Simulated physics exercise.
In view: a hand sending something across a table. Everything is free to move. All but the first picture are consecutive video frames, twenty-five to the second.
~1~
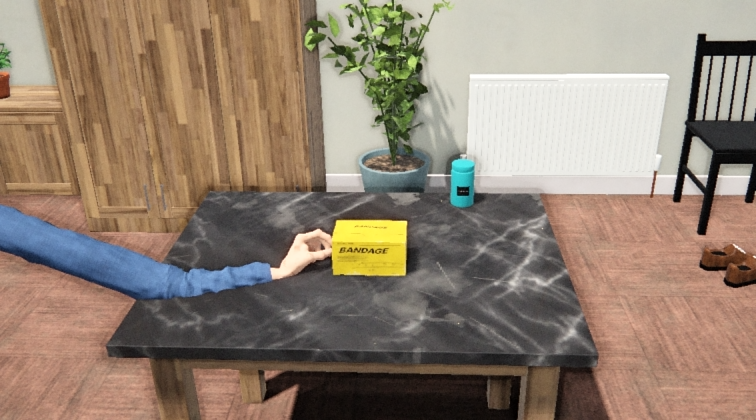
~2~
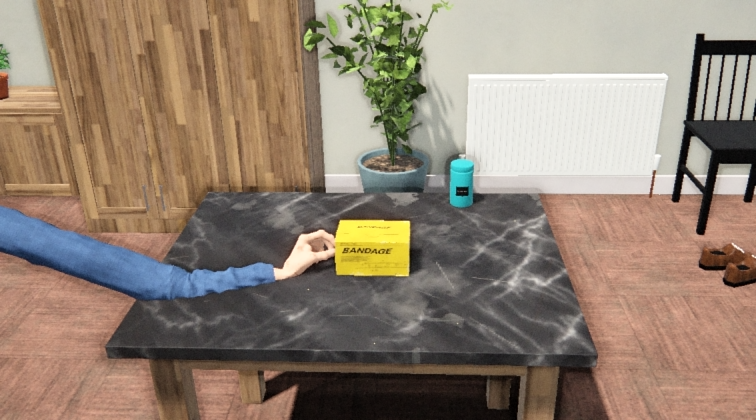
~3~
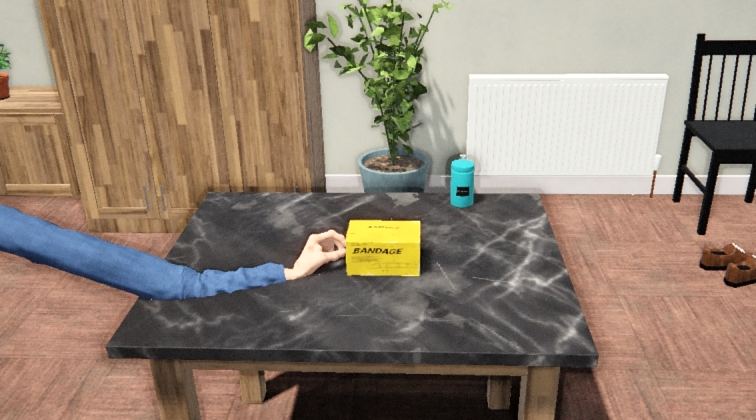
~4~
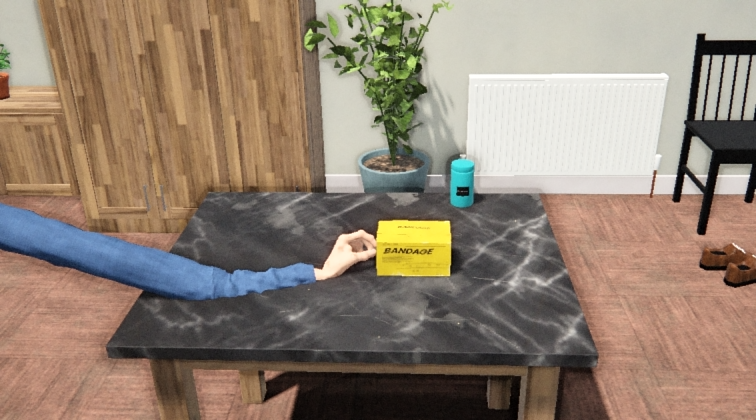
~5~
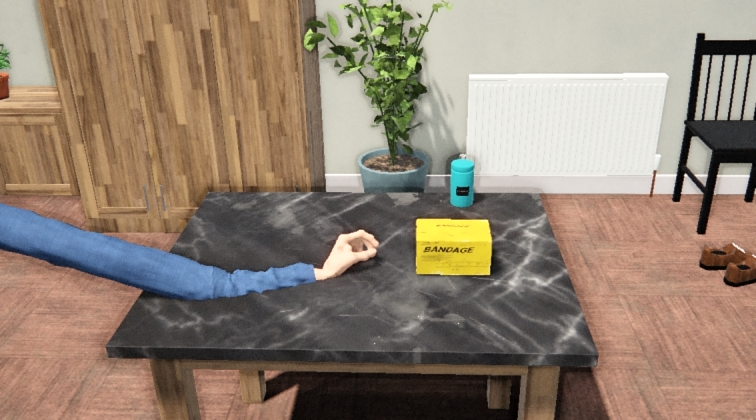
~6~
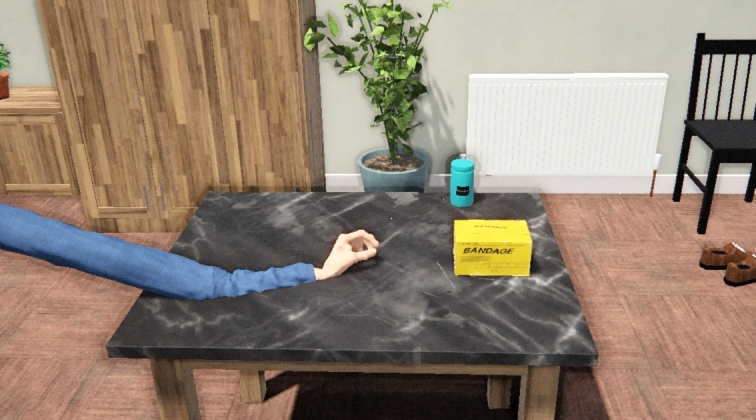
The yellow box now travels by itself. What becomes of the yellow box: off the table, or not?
The yellow box drops to the floor.
Then, 0.10 s on from there, yellow box now off the table.
Then, 0.30 s on from there, things are still on the move.
Then, 0.50 s on from there, as before.
In the end, off the table, yellow box.
